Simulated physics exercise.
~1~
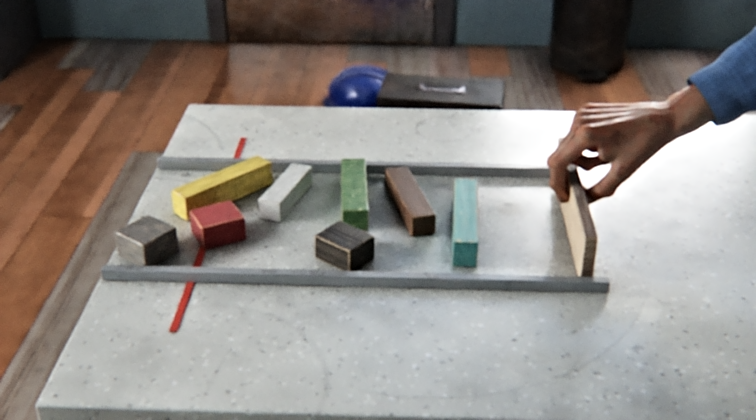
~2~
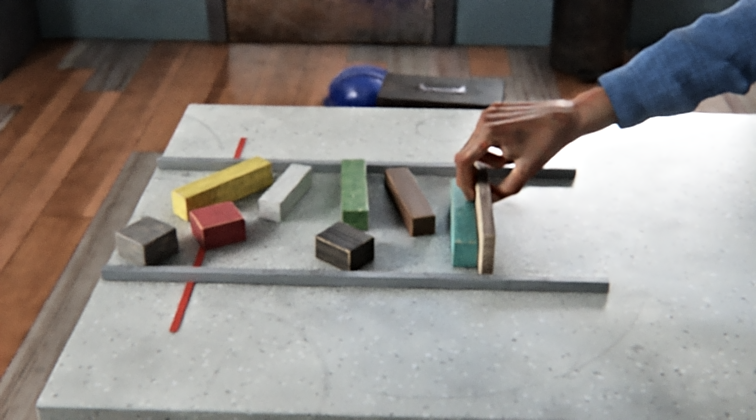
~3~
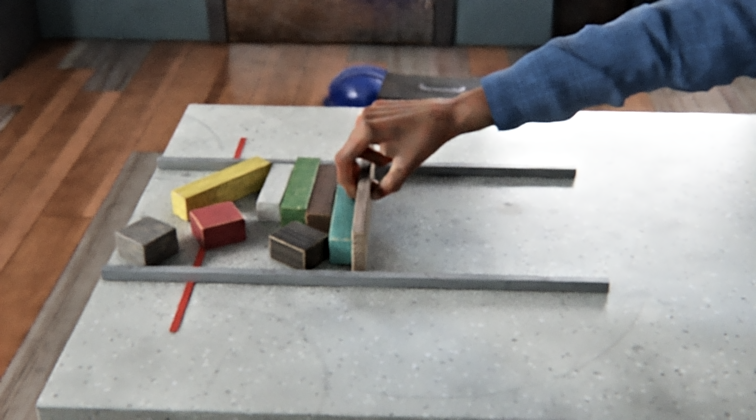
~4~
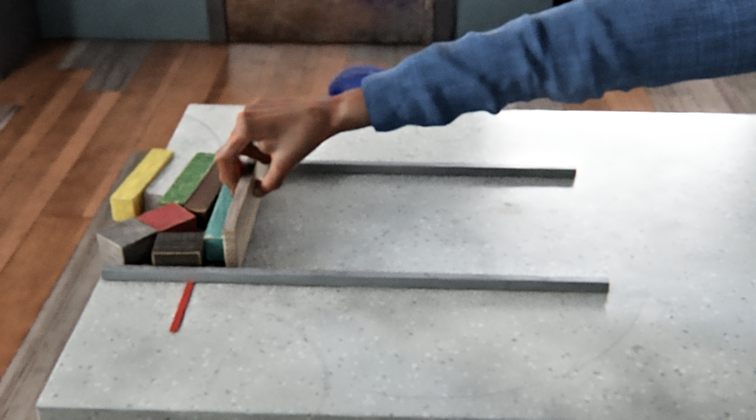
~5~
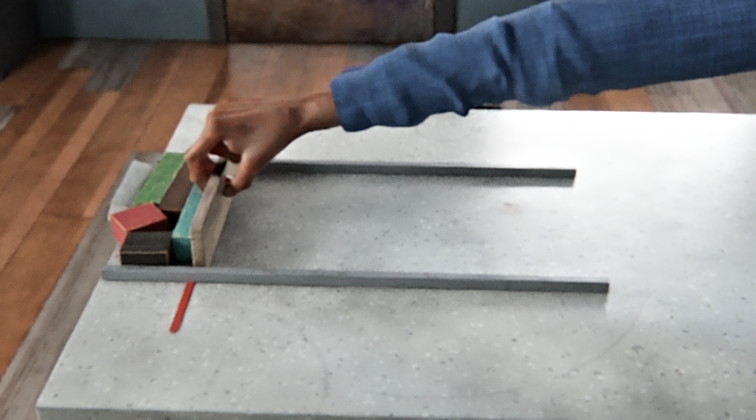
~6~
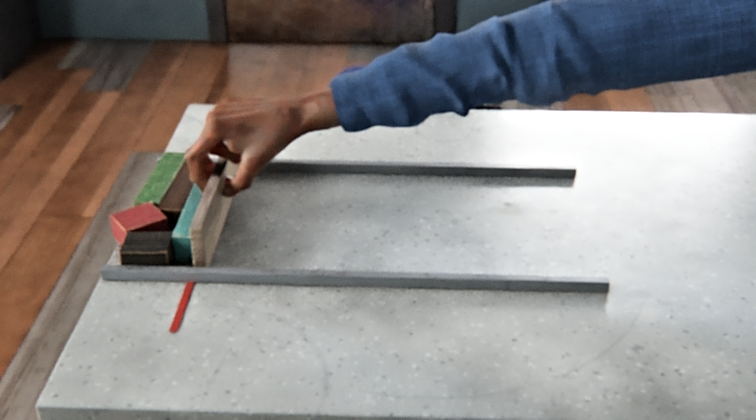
On a pale speckled tabletop, a hand pushed an upright board leftward between two grey rails, bunching coloured bars and blocks together until the yellow bar, grey block and white bar went off the end, leaving the rest packed against the board.
